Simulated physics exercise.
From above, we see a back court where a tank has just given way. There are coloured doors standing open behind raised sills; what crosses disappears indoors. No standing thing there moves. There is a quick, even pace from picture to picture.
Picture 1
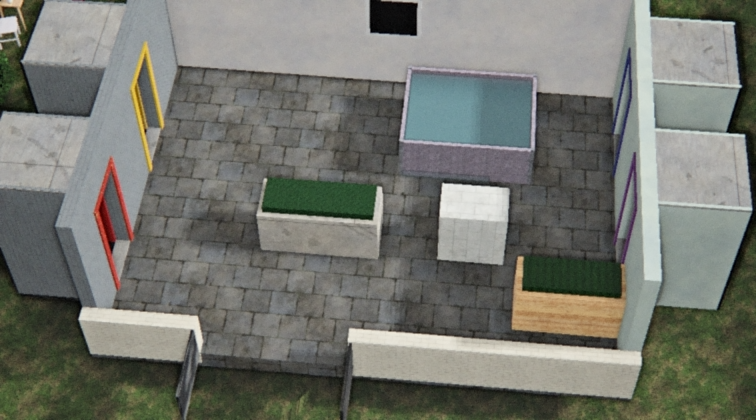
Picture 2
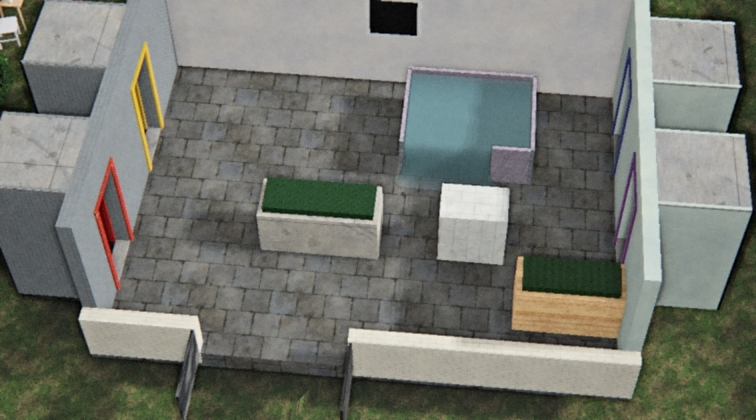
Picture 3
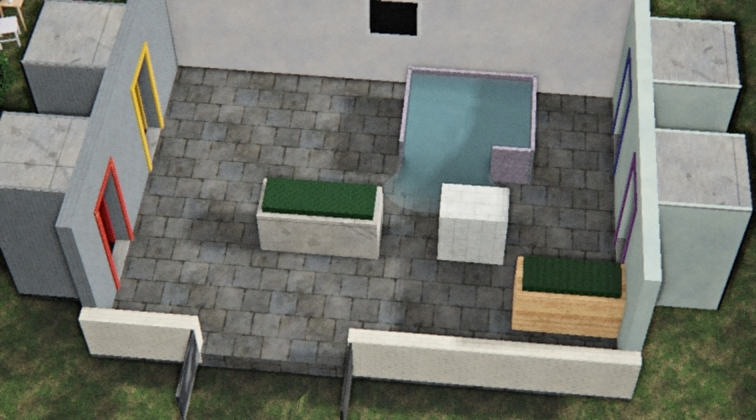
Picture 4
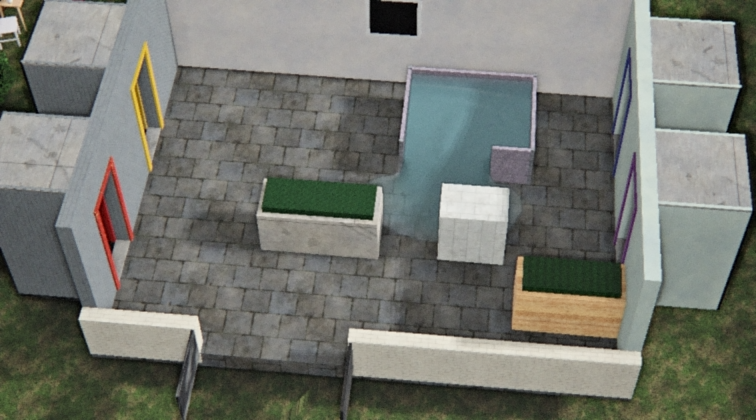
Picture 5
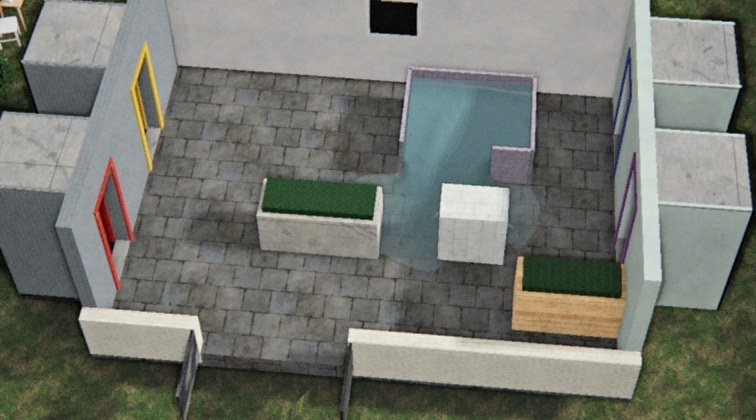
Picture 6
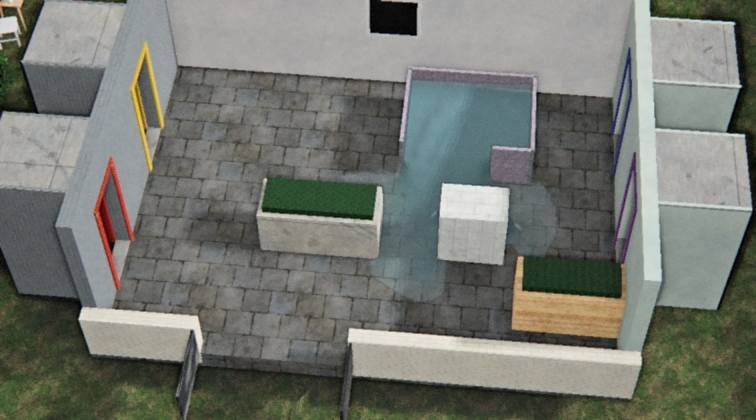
A tank of water opens at its front and water spreads around a white block.
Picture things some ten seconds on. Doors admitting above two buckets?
Yellow door above, purple door not above, red door not above, blue door above.
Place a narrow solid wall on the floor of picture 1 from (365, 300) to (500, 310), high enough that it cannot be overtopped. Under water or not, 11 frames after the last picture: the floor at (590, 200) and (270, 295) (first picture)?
Result, in order: Swamped / swamped.
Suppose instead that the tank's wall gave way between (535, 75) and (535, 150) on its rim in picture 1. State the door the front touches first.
The blue-painted one.
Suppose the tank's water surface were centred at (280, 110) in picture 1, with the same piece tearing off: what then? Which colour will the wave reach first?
Observation: The red-painted one.
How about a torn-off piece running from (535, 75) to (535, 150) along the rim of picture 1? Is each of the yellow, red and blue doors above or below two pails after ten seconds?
The yellow door falls short; the red door falls short; the blue door tops the limit.
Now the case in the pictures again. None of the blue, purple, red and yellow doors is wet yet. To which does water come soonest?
It's the one in purple.
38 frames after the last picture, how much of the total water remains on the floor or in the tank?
My figure: Some 88 per cent.
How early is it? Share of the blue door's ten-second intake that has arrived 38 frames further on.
My estimate: Close to 65 per cent.
A moment on, water covers 25 % of the floor; the yellow door not reached, the purple door wet at the sill, nothing in, the red door not reached, the blue door not reached.
Next, water covers 40 % of the floor; the yellow door not reached, the purple door wet at the sill, nothing in, the red door not reached, the blue door wet at the sill, nothing in.
Then, water covers 65 % of the floor; the yellow door under two buckets in, the purple door wet at the sill, nothing in, the red door wet at the sill, nothing in, the blue door over two buckets in.
Later, water covers 85 % of the floor; the yellow door over two buckets in, the purple door wet at the sill, nothing in, the red door wet at the sill, nothing in, the blue door over two buckets in.
In the end, water covers 100 % of the floor; the yellow door over two buckets in, the purple door wet at the sill, nothing in, the red door under two buckets in, the blue door over two buckets in.
